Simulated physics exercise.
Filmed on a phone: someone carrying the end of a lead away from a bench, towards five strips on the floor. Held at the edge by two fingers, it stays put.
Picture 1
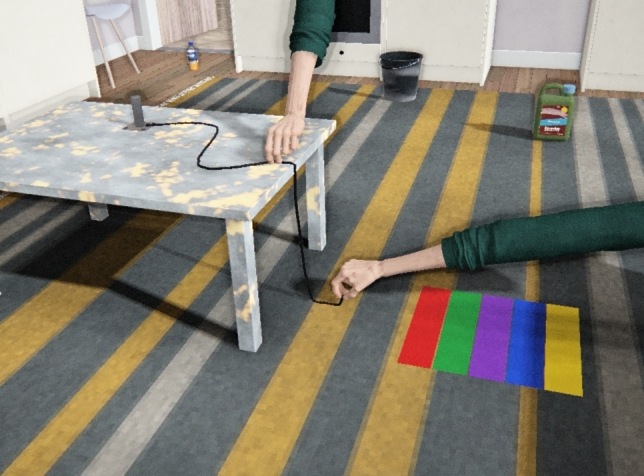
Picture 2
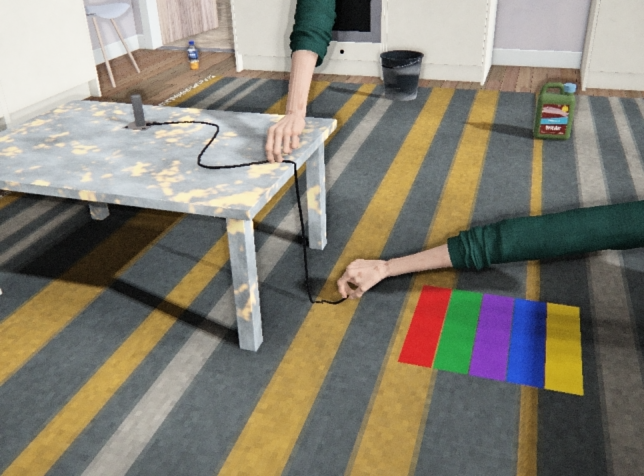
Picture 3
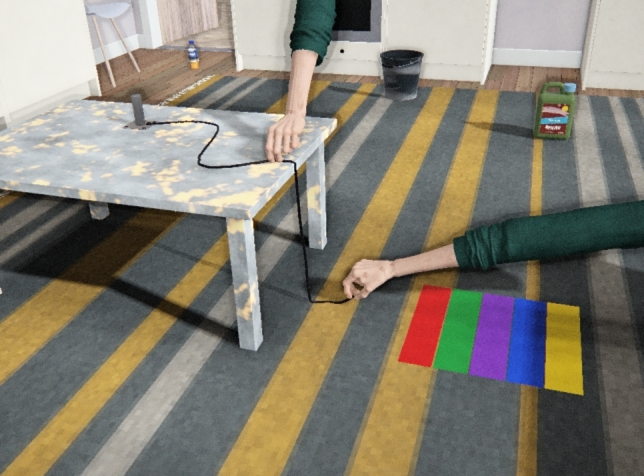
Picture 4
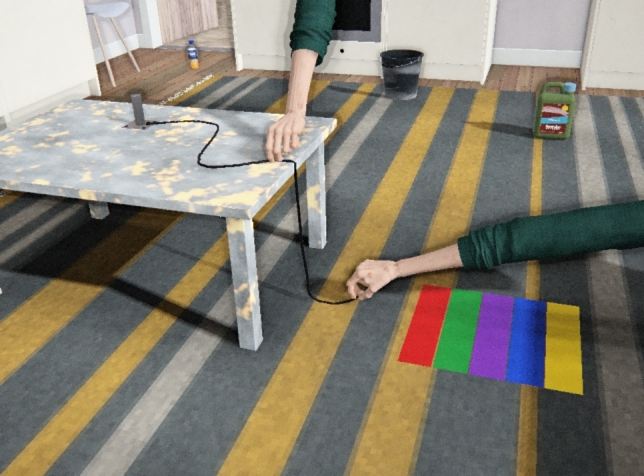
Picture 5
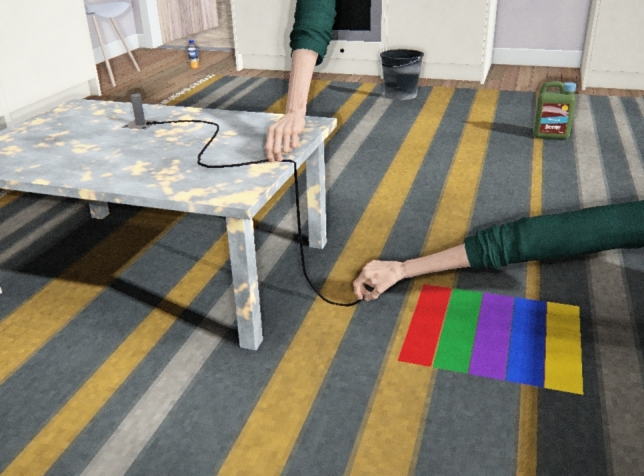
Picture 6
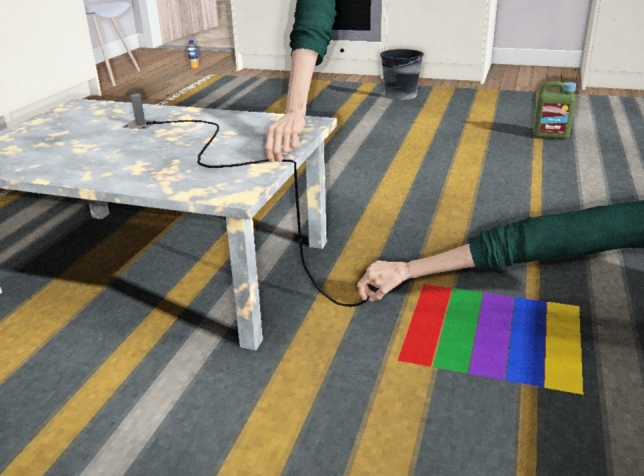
A hand slowly drawing the end of a black cord slightly right near coloured strips, while another holds it at a table's edge.
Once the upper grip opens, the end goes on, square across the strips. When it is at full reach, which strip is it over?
It is over the yellow strip.
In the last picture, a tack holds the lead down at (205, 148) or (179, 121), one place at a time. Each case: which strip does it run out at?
The first attempt gives purple; the other gives yellow.
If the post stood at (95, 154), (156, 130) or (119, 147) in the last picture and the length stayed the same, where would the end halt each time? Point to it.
(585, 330), (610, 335) and (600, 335).
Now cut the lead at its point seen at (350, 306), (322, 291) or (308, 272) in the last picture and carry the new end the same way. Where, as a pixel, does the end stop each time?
Roughly (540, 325), (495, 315), (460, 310).
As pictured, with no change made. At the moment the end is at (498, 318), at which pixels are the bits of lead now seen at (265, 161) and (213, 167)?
First: (320, 219). Second: (306, 173).
Soon after, end near (499, 318); over purple.
Then, end near (542, 325); over blue.
At full stretch, end near (569, 329); over yellow. The yellow one.
